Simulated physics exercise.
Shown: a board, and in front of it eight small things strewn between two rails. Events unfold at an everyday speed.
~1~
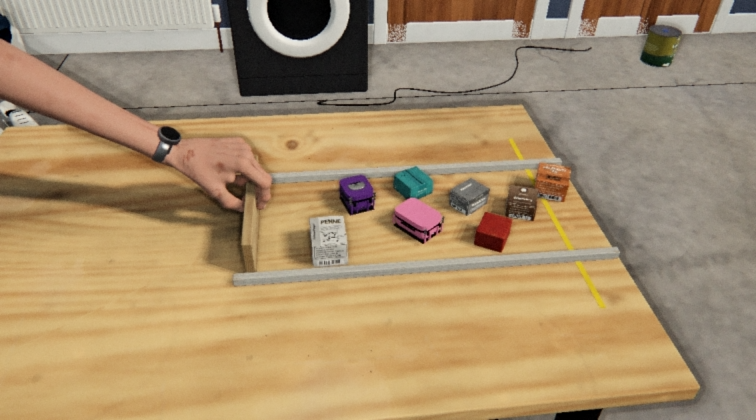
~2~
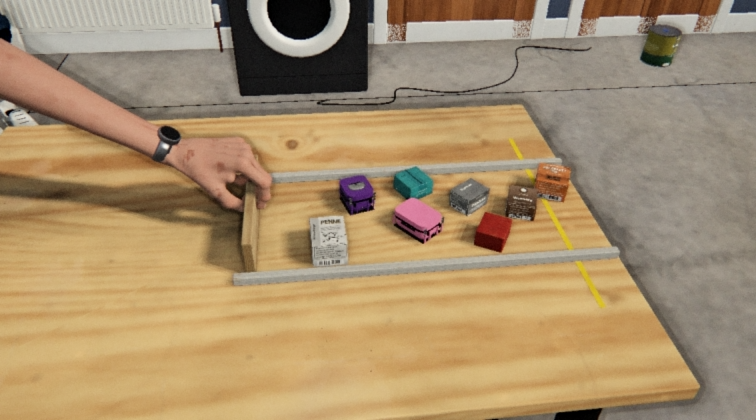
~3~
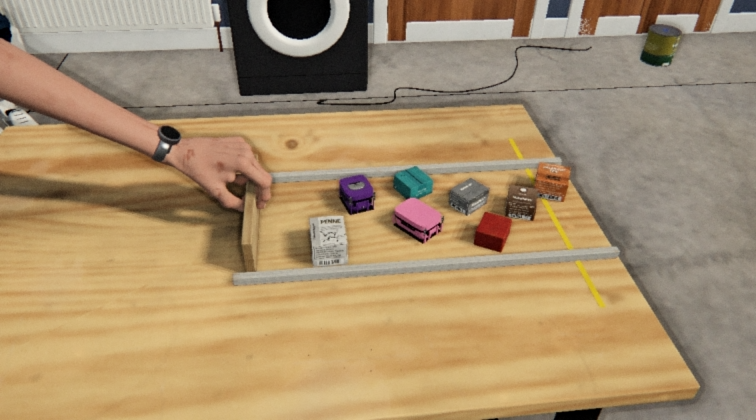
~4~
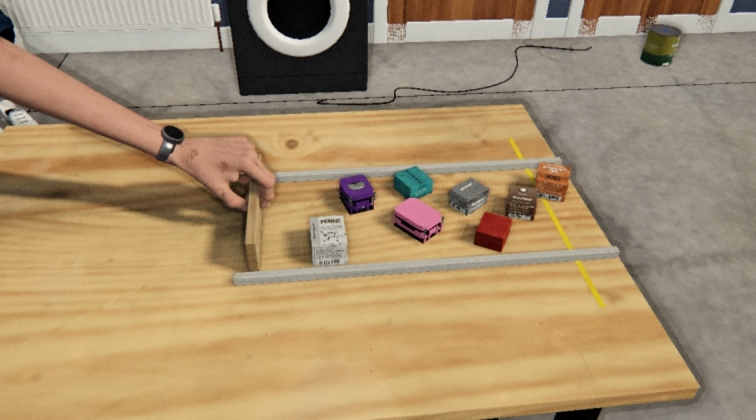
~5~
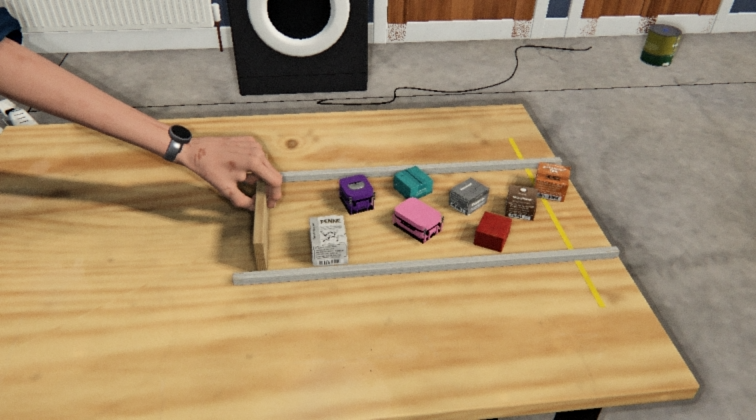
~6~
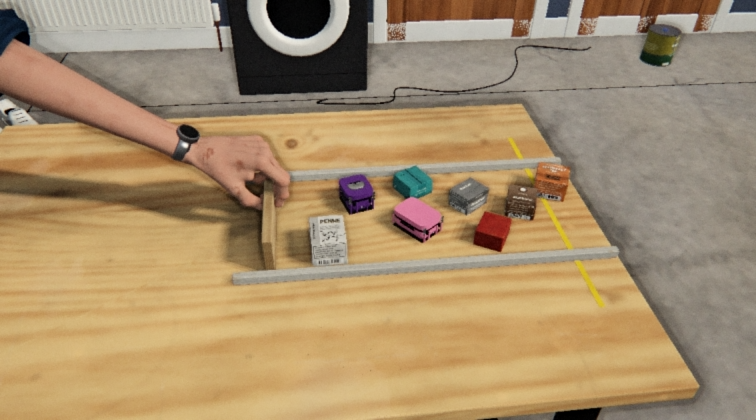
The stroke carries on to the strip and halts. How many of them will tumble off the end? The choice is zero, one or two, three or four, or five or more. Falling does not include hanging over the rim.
Ha, three or four come down.
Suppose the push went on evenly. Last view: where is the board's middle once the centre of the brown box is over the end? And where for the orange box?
(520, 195) and (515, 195), more or less.
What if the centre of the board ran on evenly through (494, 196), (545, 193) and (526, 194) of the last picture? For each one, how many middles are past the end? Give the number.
Respectively, 0, 4 and 2.
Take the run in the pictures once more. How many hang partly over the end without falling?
The figure is 2.
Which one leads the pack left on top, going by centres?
It's the turquoise box that is foremost.
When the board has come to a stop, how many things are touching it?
I count 2 of them.
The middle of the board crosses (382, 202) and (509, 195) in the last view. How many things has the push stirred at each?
Tally at point one: 4; at point two: 8.
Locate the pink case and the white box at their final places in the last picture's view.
Near (587, 206) and (585, 229).
Soon after, none off yet; orange box at rest near (551, 182); brown box at rest near (521, 202); red block at rest near (493, 232).
After that, none off yet; orange box at rest near (551, 182); brown box displaced a little near (533, 204); red block displaced about its own width near (532, 231).
In the end, the number that fall off is three or four; gone, grey box, red block, brown box and orange box.
